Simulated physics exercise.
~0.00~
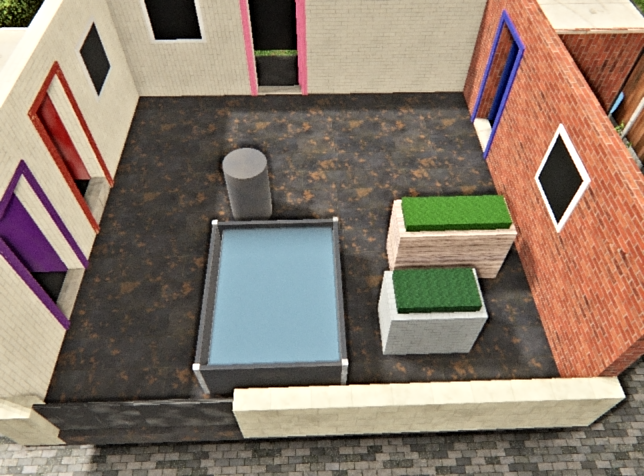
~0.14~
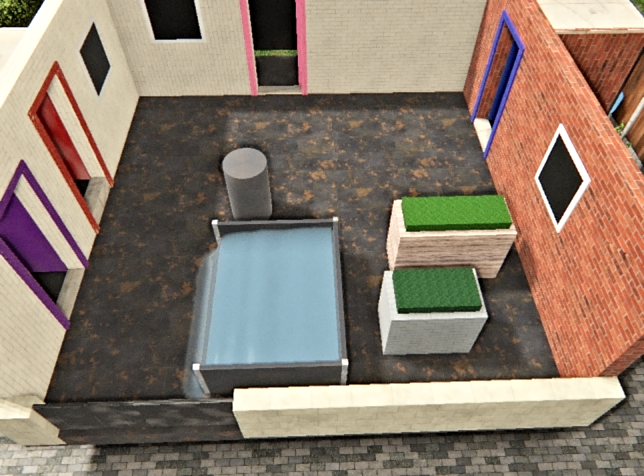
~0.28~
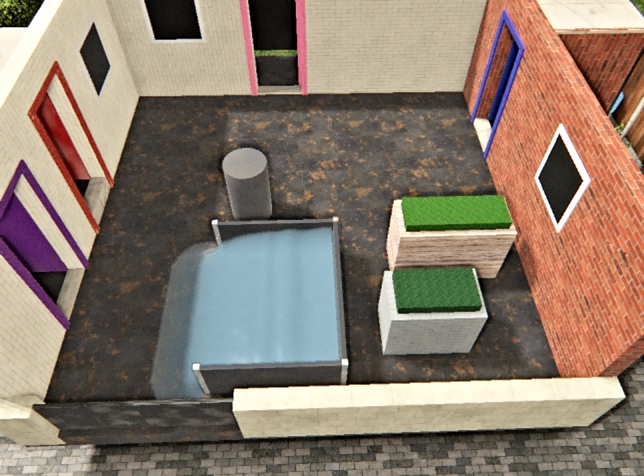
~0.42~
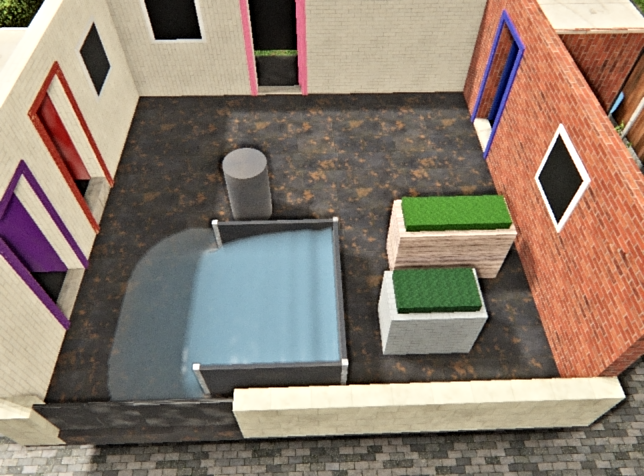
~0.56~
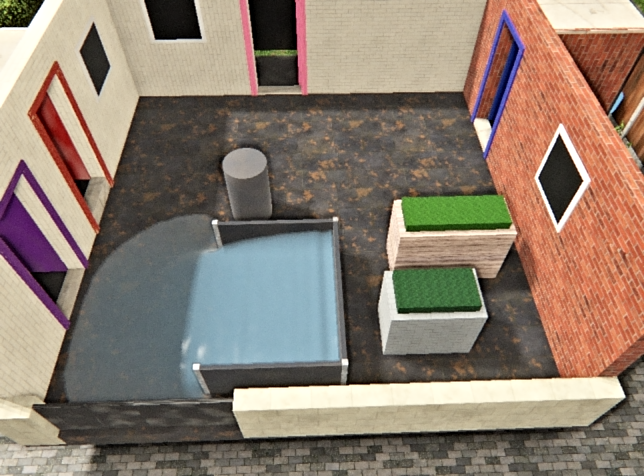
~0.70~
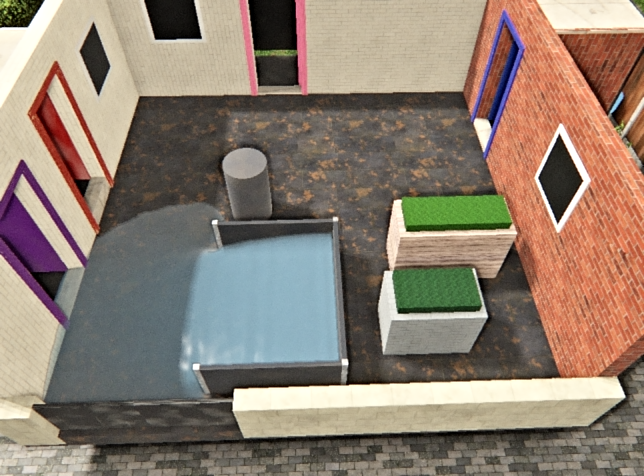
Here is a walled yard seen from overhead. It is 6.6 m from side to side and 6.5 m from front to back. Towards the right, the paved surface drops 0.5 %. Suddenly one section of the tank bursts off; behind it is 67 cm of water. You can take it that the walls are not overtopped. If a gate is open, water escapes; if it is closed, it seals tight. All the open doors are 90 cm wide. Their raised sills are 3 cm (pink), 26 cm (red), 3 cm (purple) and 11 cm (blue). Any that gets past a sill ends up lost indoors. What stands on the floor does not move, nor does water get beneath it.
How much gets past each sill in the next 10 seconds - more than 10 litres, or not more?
My prediction: Pink door: Beyond the set amount; red door: Short of the set amount; purple door: Beyond the set amount; blue door: Short of the set amount.
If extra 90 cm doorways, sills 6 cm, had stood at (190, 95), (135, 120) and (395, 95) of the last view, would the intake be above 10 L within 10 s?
So, in the order given, it's beyond the mark, then beyond the mark, then shy of the mark.
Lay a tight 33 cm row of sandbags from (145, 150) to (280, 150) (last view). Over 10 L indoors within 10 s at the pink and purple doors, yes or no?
So the pink door comes out low enough while the purple door comes out too high.
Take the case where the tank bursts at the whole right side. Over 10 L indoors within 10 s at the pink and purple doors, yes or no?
At pink the amount is higher than the mark, while at purple it is beneath the mark.
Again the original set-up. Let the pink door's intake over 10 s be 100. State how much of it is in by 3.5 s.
0 per cent, roughly.
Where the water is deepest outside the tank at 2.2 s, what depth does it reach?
Peak depth: Approx. 35 cm.
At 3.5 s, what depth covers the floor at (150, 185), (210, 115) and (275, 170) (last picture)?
In that order: 9, 3 and 0 cm.
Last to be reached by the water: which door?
The final one is the blue door.
After 1.4 s water covers 20 % of the floor and is deepest (49 cm) near (40, 417); pink door not reached, red door 15 cm at the sill, 0 L in, purple door 24 cm at the sill, 150 L in, blue door not reached.
After 2.2 s water covers 25 % of the floor and is deepest (35 cm) near (85, 271); pink door not reached, red door 15 cm at the sill, 0 L in, purple door 27 cm at the sill, 349 L in, blue door not reached.
After 3.5 s water covers 40 % of the floor and is deepest (18 cm) near (173, 413); pink door not reached, red door 12 cm at the sill, 0 L in, purple door 14 cm at the sill, 507 L in, blue door not reached.
After 6.0 s water covers 60 % of the floor and is deepest (12 cm) near (154, 111); pink door 7 cm at the sill, 20 L in, red door 6 cm at the sill, 0 L in, purple door 7 cm at the sill, 572 L in, blue door not reached.
After 10.0 s water covers 85 % of the floor and is deepest (9 cm) near (467, 118); pink door 4 cm at the sill, 44 L in, red door 4 cm at the sill, 0 L in, purple door 6 cm at the sill, 596 L in, blue door 8 cm at the sill, 0 L in.
